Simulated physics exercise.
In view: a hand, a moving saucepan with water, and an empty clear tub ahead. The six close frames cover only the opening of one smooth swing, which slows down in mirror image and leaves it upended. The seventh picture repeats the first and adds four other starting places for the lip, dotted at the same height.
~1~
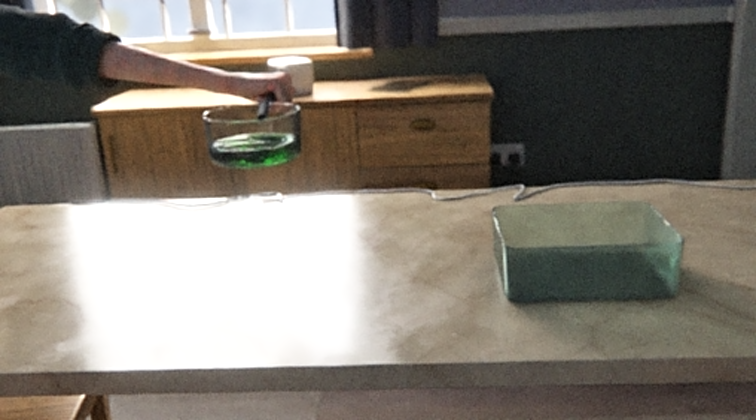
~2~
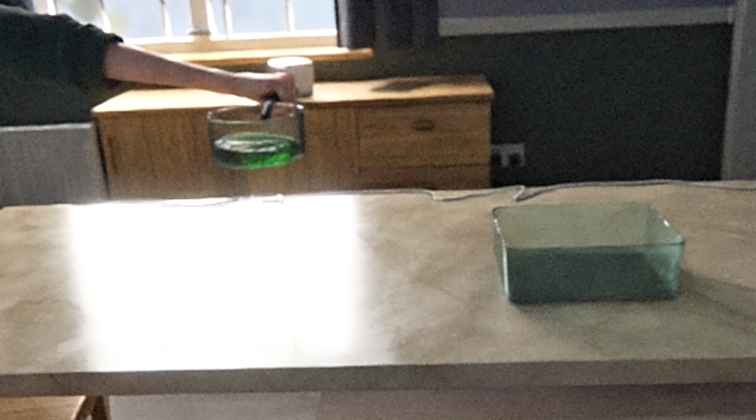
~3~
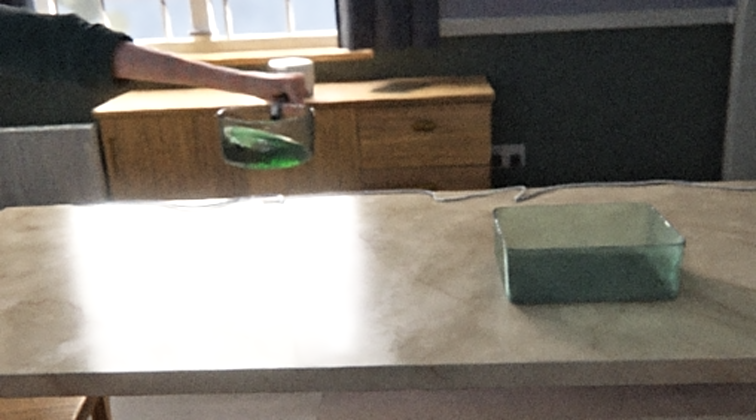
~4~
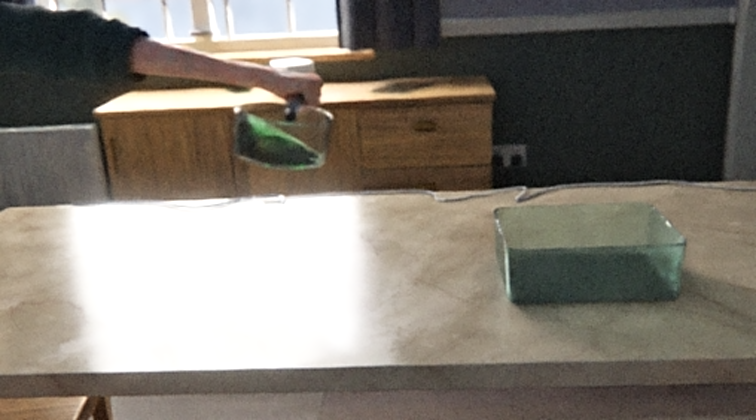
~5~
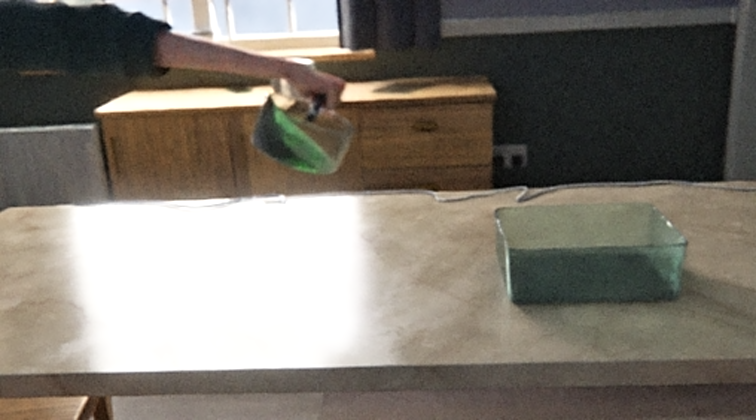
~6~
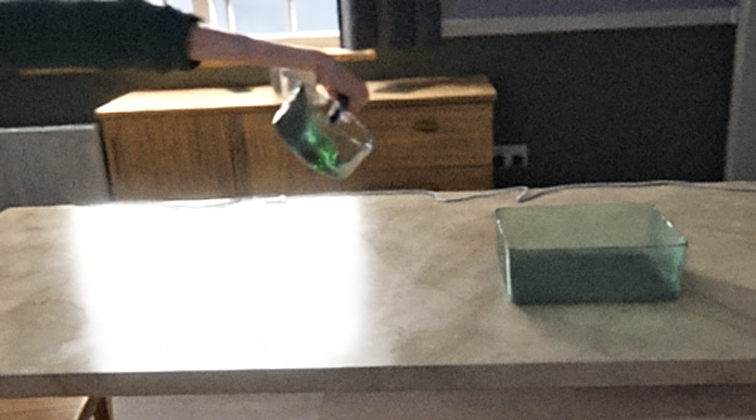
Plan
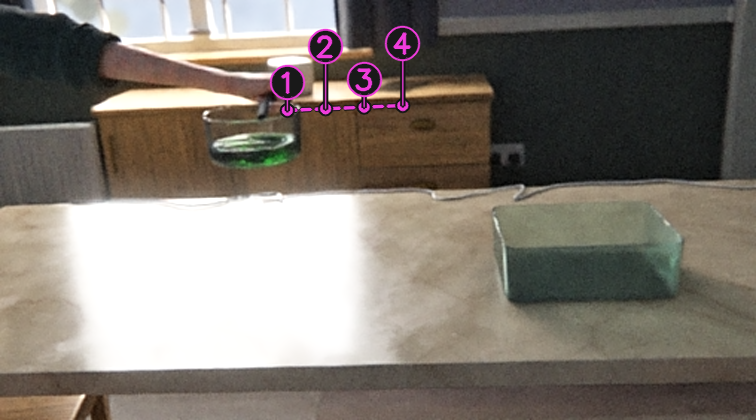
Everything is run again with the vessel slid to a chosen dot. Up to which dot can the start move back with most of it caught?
Go for 2.
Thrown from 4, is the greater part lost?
No, not at all.
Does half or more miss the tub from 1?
Yes.
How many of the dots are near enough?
Three of them.
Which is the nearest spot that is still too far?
1.
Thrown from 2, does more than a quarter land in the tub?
Yes, clearly.
On the marked copy, 1 at (287, 110); 2 at (325, 108); 3 at (364, 107); 4 at (402, 105).
If 1 is chosen, about 18 % lands in the tub, 74 % falls short and 8 % goes beside or beyond.
If 2 is chosen, about 69 % lands in the tub, 20 % falls short and 11 % goes beside or beyond.
If 3 is chosen, about 81 % lands in the tub, 5 % falls short and 13 % goes beside or beyond.
If 4 is chosen, about 78 % lands in the tub, 8 % falls short and 14 % goes beside or beyond.
